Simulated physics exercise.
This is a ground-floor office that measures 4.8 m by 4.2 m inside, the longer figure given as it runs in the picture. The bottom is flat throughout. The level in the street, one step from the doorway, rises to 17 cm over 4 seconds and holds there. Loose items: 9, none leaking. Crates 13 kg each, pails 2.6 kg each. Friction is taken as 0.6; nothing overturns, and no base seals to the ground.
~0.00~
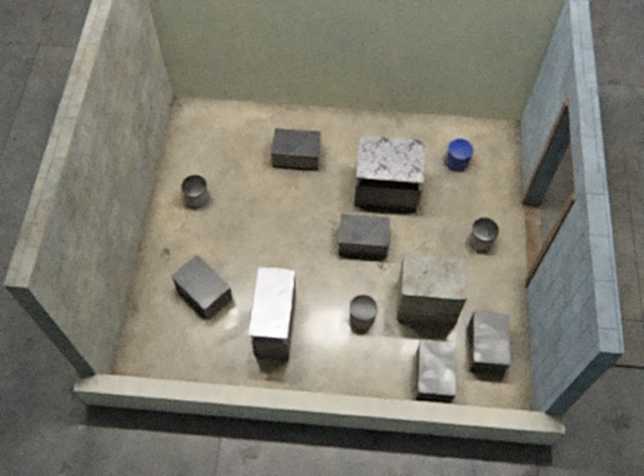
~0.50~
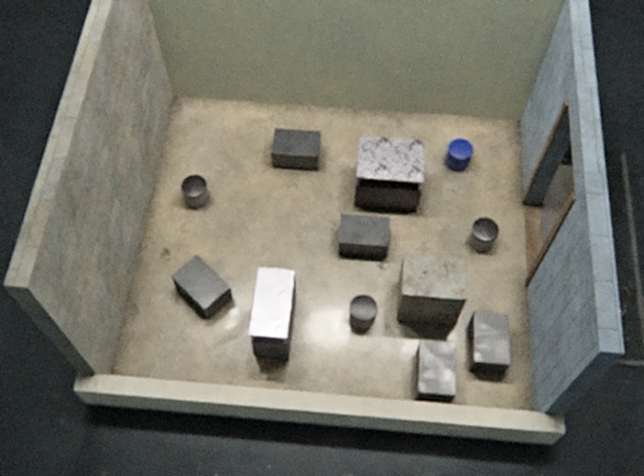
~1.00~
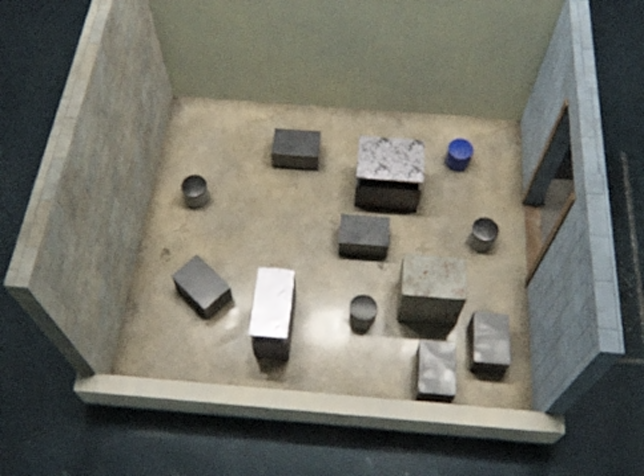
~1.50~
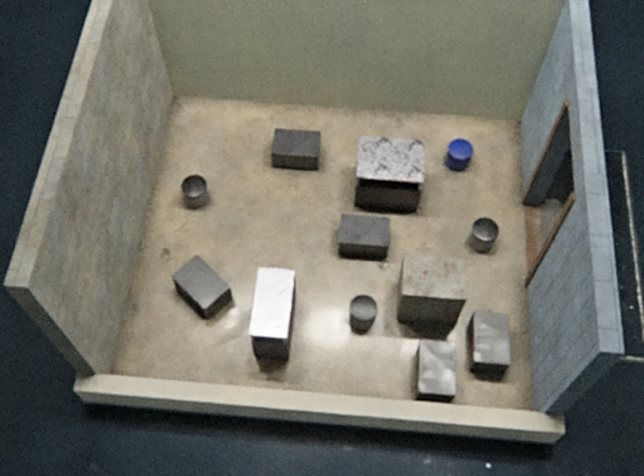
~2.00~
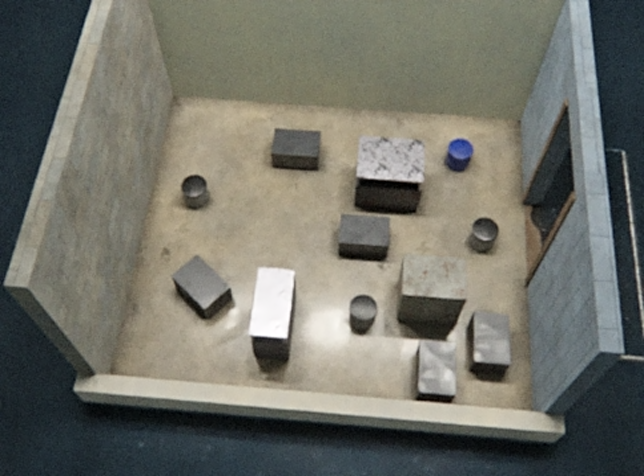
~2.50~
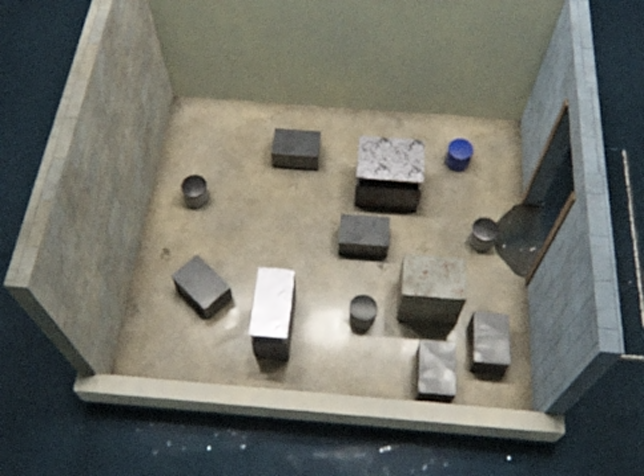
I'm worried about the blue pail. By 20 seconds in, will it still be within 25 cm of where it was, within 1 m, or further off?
Shifts a bit.
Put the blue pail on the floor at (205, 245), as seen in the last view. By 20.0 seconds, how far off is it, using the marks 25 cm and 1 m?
Here it heads a good way off.
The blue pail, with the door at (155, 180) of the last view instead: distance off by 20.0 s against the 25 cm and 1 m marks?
Blue pail: Long trip.
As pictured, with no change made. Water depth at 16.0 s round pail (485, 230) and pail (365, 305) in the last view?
Some 10 cm at the first, some 5 cm at the second.
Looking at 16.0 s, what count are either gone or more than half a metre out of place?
The number comes to 7.
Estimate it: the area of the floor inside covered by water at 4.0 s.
Somewhere around 2.5 m2, roughly.
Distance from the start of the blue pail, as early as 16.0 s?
Displacement by then near 20 cm.
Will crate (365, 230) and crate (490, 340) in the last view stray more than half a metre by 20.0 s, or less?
First greater, then smaller.
After 4.0 s the blue pail is near (461, 149), 0.0 m from its start, aground; 0 afloat.
After 9.0 s the blue pail is near (497, 159), 0.5 m from its start, afloat; 1 afloat.
After 16.0 s the blue pail is near (453, 155), 0.2 m from its start, afloat; 7 afloat.
After 20.0 s the blue pail is near (516, 140), 0.7 m from its start, afloat; 9 afloat.
